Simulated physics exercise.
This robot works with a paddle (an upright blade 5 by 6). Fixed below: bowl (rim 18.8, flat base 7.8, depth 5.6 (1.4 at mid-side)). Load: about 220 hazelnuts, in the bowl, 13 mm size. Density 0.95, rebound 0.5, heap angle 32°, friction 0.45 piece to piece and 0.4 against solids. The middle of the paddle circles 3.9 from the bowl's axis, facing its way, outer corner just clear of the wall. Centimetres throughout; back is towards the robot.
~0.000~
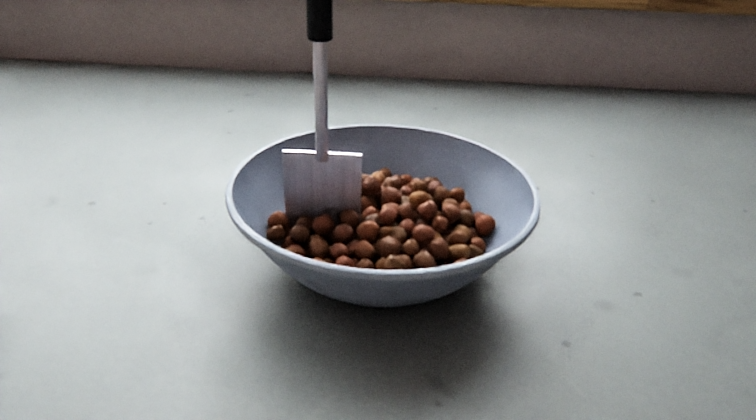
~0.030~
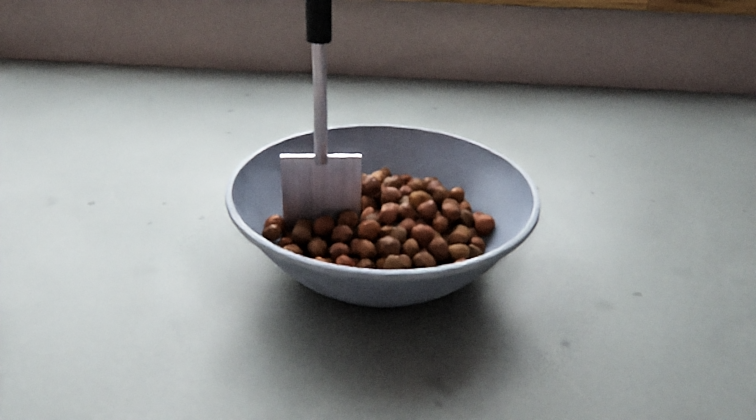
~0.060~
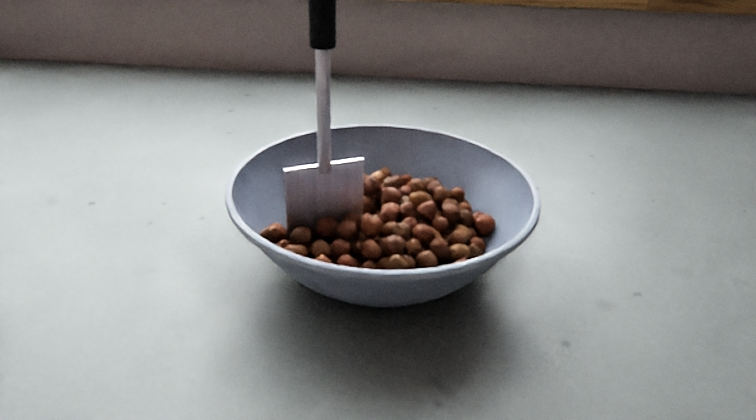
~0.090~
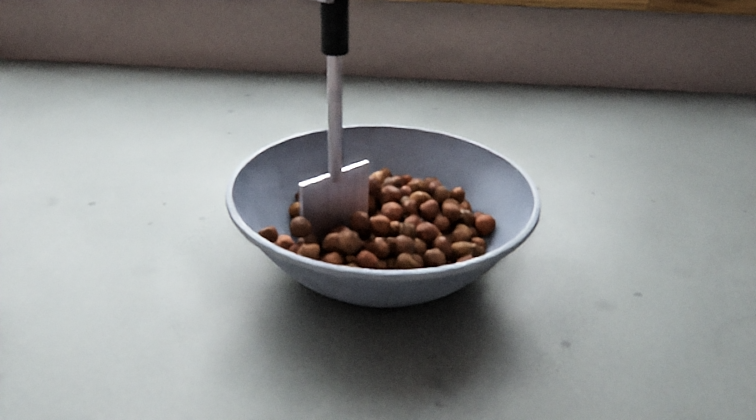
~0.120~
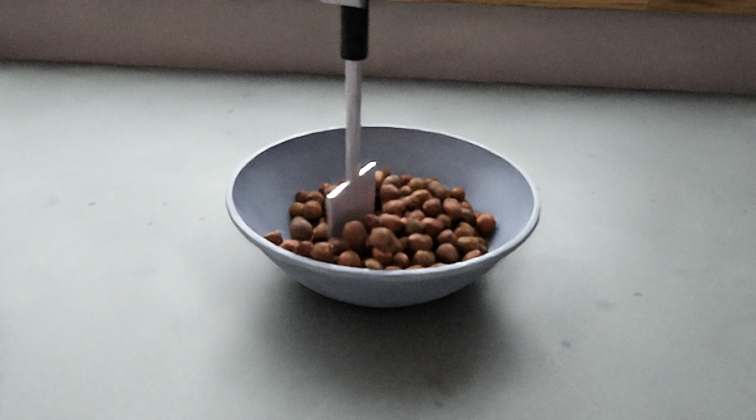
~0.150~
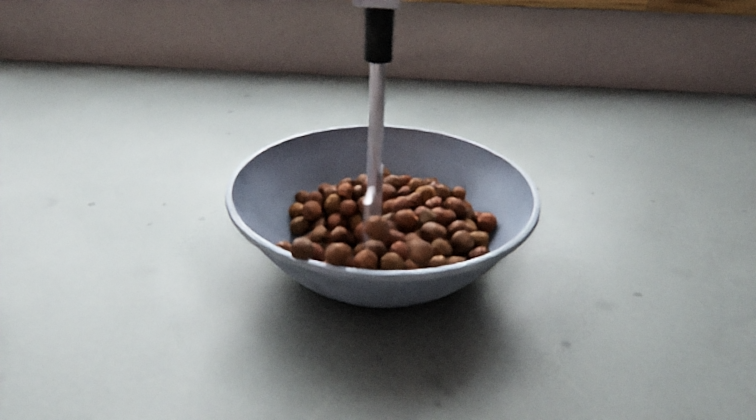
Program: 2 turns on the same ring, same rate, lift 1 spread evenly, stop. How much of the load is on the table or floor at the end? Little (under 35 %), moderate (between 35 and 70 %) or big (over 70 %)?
On the table or floor the share is little, under 35 %.
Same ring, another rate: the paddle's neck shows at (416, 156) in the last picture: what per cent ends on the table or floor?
About 40 per cent.
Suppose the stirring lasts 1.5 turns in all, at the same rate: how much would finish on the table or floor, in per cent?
Then about 20 per cent.
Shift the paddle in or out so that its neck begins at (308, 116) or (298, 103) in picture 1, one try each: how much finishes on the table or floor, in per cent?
About 30 and 20 per cent.
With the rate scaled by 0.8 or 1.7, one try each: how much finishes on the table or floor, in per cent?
Some 20 and 50 per cent.
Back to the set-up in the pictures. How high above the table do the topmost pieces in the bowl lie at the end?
Roughly 5.5 cm.
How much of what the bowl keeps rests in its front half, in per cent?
Roughly 50 per cent.
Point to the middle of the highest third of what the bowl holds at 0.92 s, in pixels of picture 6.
Near (438, 175).
After 0.53 s, 333° round, highest piece 8 above the table; 190 in the bowl, 23 on the table or floor, 8 in flight or on the tool.
After 0.92 s, 222° round, highest piece 7 above the table; 173 in the bowl, 45 on the table or floor, 3 in flight or on the tool.
After 1.31 s, 0° round, highest piece 5 above the table; 168 in the bowl, 53 on the table or floor.
After 2.01 s, 0° round, highest piece 5 above the table; 168 in the bowl, 53 on the table or floor.
At rest, 168 in the bowl, 53 on the table or floor. That is 24 % on the table or floor.
